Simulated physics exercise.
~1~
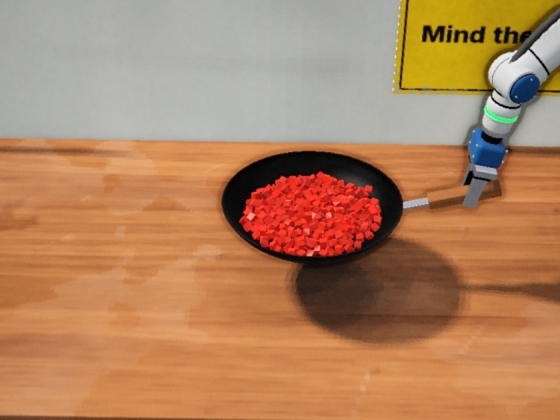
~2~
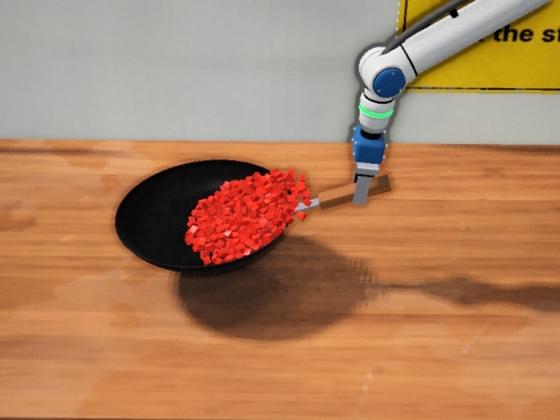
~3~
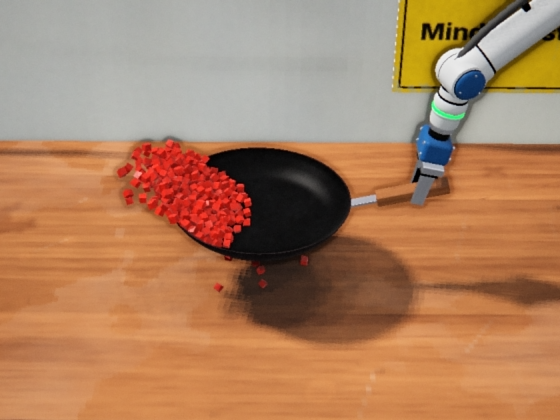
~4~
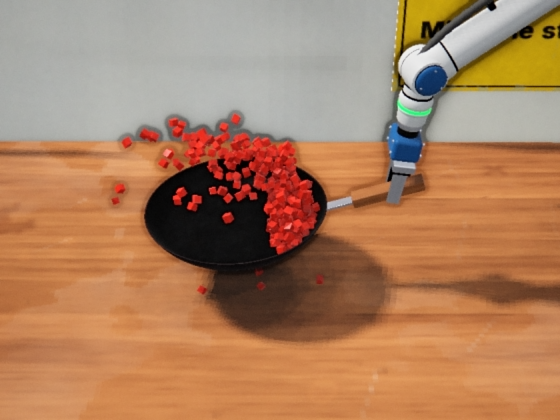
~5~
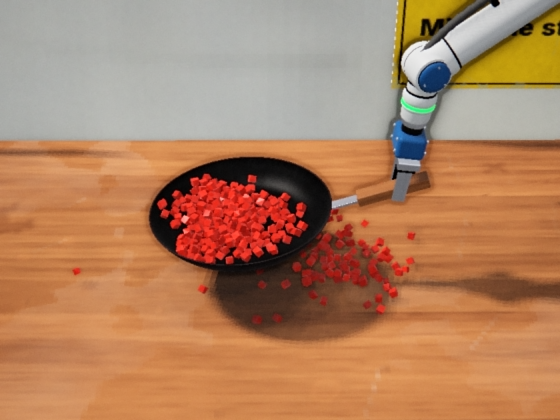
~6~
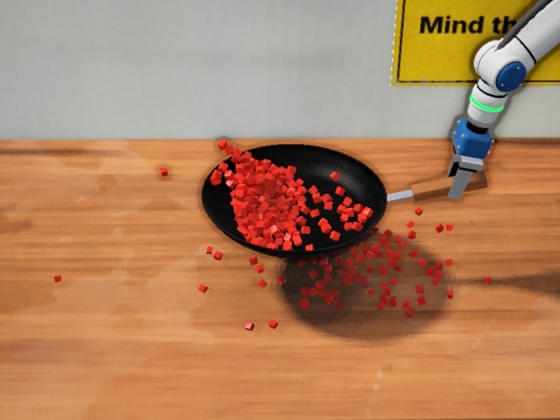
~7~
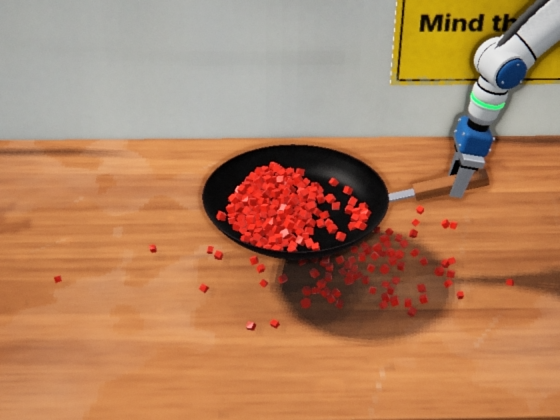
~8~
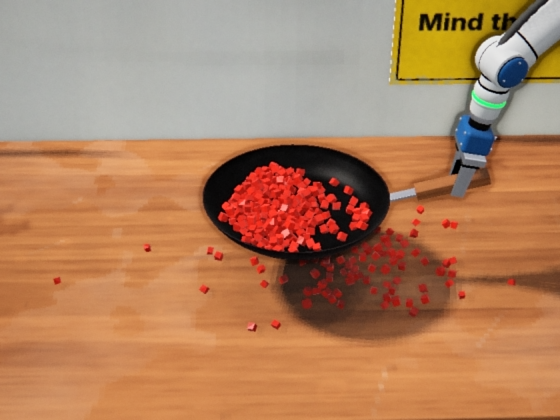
We see a robot arm jerk a black frying pan of red vegetable dice left, right and left again, tossing the dice up, then draw it back right; many spill onto the wooden surface, and the pan comes to rest still holding most of them.
